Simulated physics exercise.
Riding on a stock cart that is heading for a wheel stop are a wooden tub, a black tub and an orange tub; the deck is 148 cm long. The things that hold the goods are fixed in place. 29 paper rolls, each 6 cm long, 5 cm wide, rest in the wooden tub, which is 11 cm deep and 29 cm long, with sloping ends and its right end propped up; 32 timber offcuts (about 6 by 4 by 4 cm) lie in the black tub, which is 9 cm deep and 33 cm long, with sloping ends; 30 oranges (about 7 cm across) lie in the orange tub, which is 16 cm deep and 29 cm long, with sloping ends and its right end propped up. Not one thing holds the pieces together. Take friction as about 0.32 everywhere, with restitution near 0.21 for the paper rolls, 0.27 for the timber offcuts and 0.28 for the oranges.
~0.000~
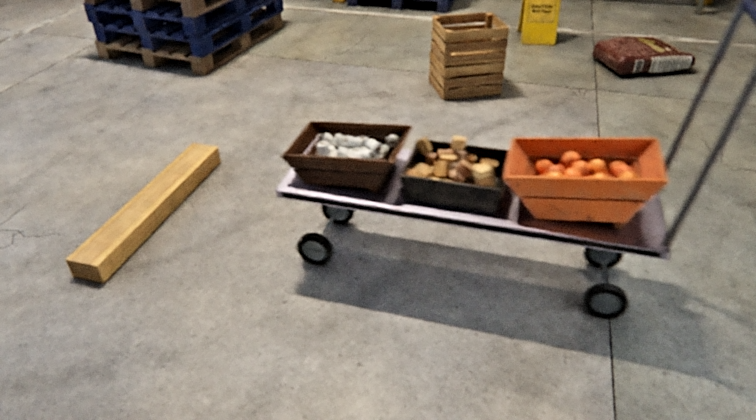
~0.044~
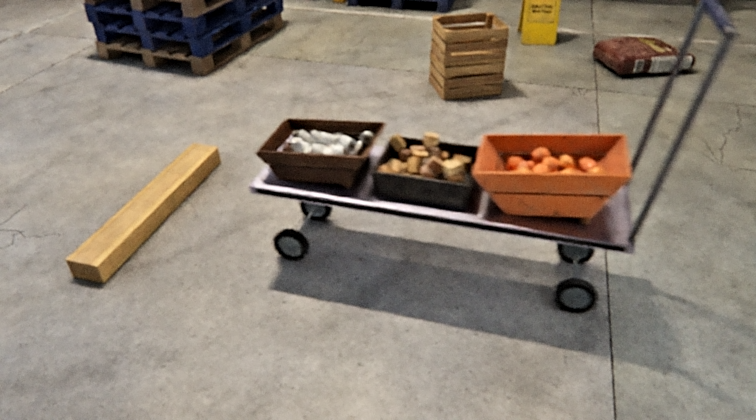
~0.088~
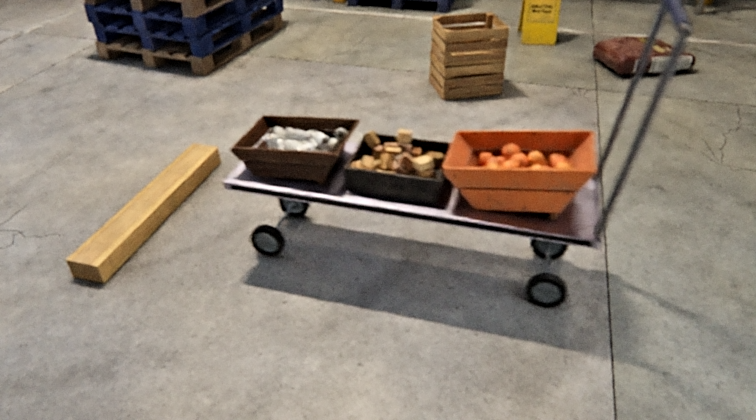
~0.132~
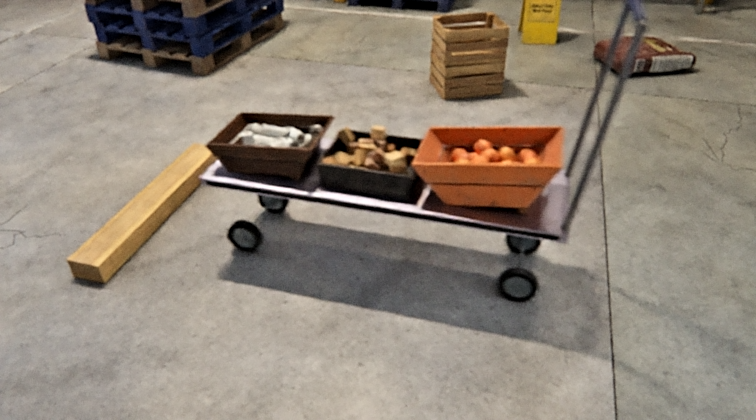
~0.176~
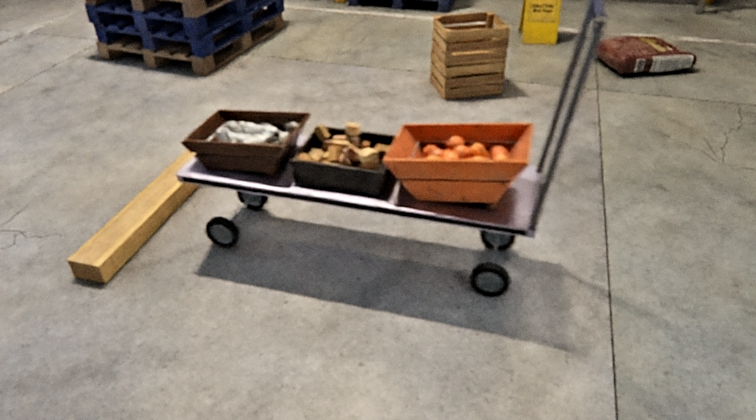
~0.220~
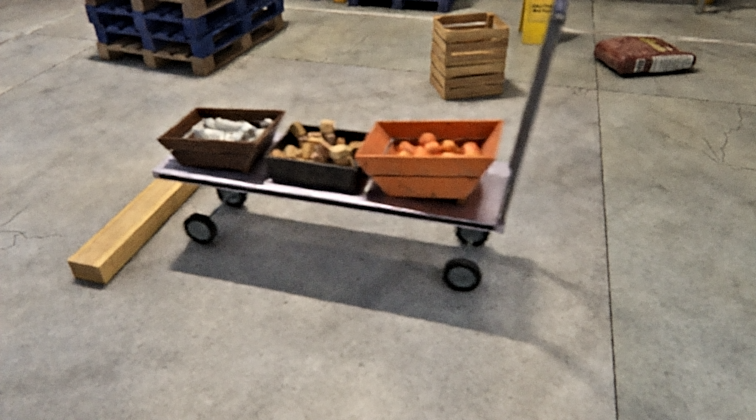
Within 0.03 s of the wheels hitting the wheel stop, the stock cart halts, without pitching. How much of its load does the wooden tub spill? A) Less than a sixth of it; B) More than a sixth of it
Option B: More than a sixth of it.
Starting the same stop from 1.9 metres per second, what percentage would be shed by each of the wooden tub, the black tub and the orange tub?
Wooden tub 10 %, black tub 10 %, orange tub 10 %.
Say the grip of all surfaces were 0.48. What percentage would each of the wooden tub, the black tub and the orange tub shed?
Wooden tub 10%, black tub 10%, orange tub 20%.
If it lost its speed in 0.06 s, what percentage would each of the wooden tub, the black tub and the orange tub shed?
With that change, wooden tub 20 per cent, black tub 10 per cent, orange tub 20 per cent.
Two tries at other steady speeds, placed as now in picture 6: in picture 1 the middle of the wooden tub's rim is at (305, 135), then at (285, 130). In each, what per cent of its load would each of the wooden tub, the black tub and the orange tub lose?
Try by try, the wooden tub would lose 0 then 0 per cent, the black tub 10 then 10 per cent, and the orange tub 10 then 0 per cent.
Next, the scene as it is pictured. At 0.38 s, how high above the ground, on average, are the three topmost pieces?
64 cm.
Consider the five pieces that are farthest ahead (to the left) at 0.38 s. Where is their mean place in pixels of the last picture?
Near (151, 109).
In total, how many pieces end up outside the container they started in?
About 16 pieces.
After 0.28 s, the wheels strike.
After 0.38 s, wooden tub 29 in, 0 out, black tub 32 in, 0 out and orange tub 30 in, 0 out.
After 0.50 s, wooden tub 23 in, 6 out, black tub 31 in, 1 out and orange tub 26 in, 4 out.
After 0.73 s, wooden tub 21 in, 8 out, black tub 29 in, 3 out and orange tub 23 in, 7 out.
Outcome (at 1.23 s), wooden tub 21 in, 8 out, black tub 31 in, 1 out and orange tub 23 in, 7 out. Asked share, 8 of 29, 28 per cent.
